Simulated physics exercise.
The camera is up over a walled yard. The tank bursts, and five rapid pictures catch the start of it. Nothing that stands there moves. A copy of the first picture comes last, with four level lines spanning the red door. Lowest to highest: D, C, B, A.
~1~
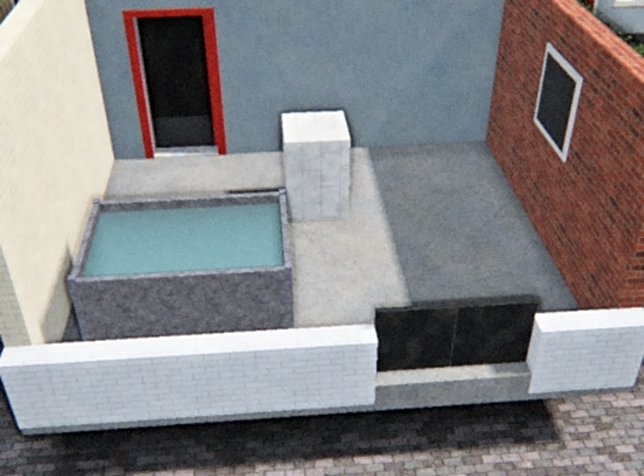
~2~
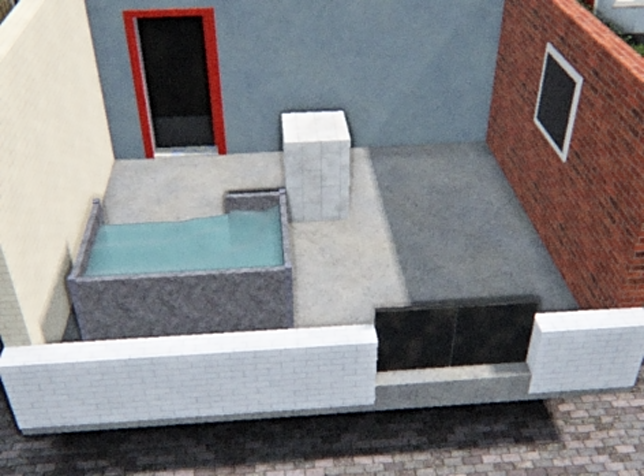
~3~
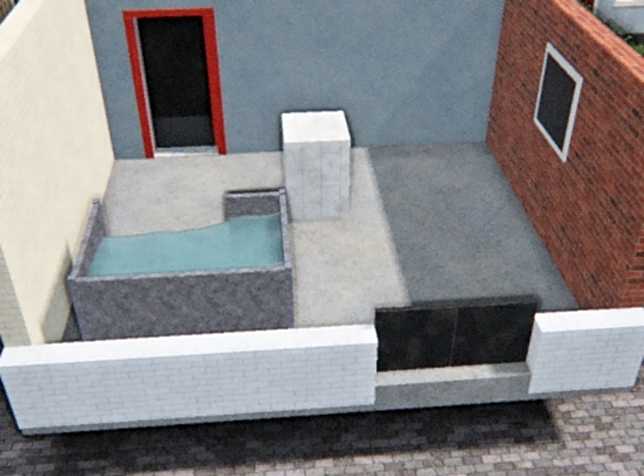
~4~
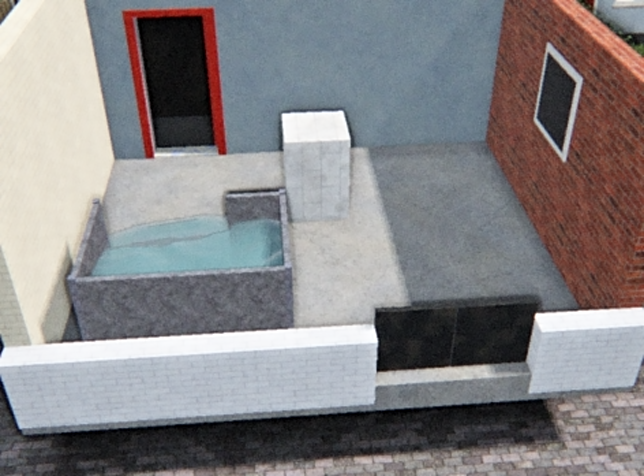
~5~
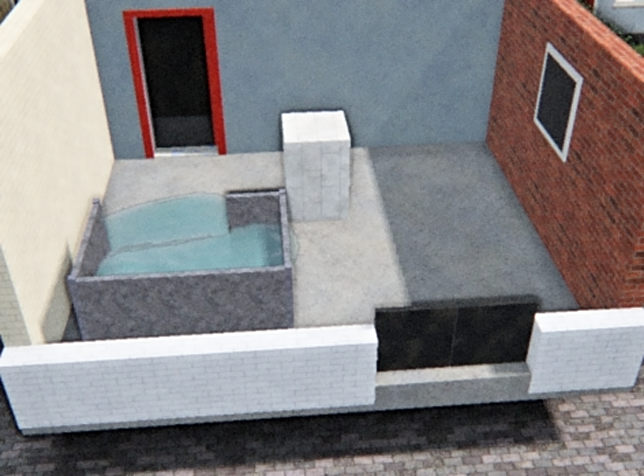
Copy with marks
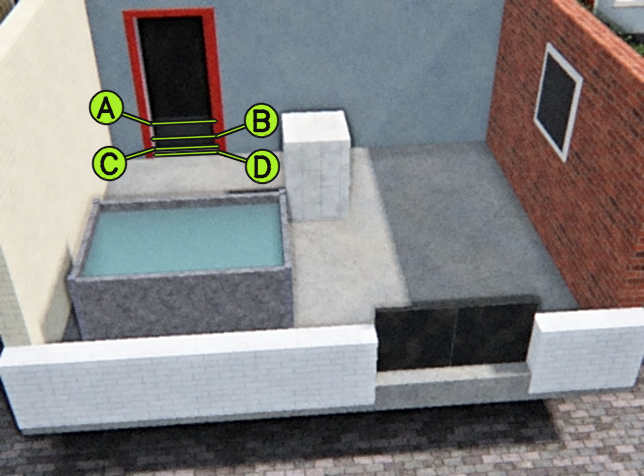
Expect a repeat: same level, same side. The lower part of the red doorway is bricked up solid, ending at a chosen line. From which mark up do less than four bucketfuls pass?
Choose A.
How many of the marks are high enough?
One of them.
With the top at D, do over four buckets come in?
Yes, it does.
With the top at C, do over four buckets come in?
Yes, it does.
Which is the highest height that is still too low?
That is height B.
In lime, A at (182, 122); B at (184, 137); C at (186, 147); D at (186, 153); from the bottom up D, C, B, A.
With A, a splash gets over, under a bucket.
With B, about 13 bucketfuls get in.
With C, dozens of bucketfuls pour in.
With D, dozens of bucketfuls pour in.
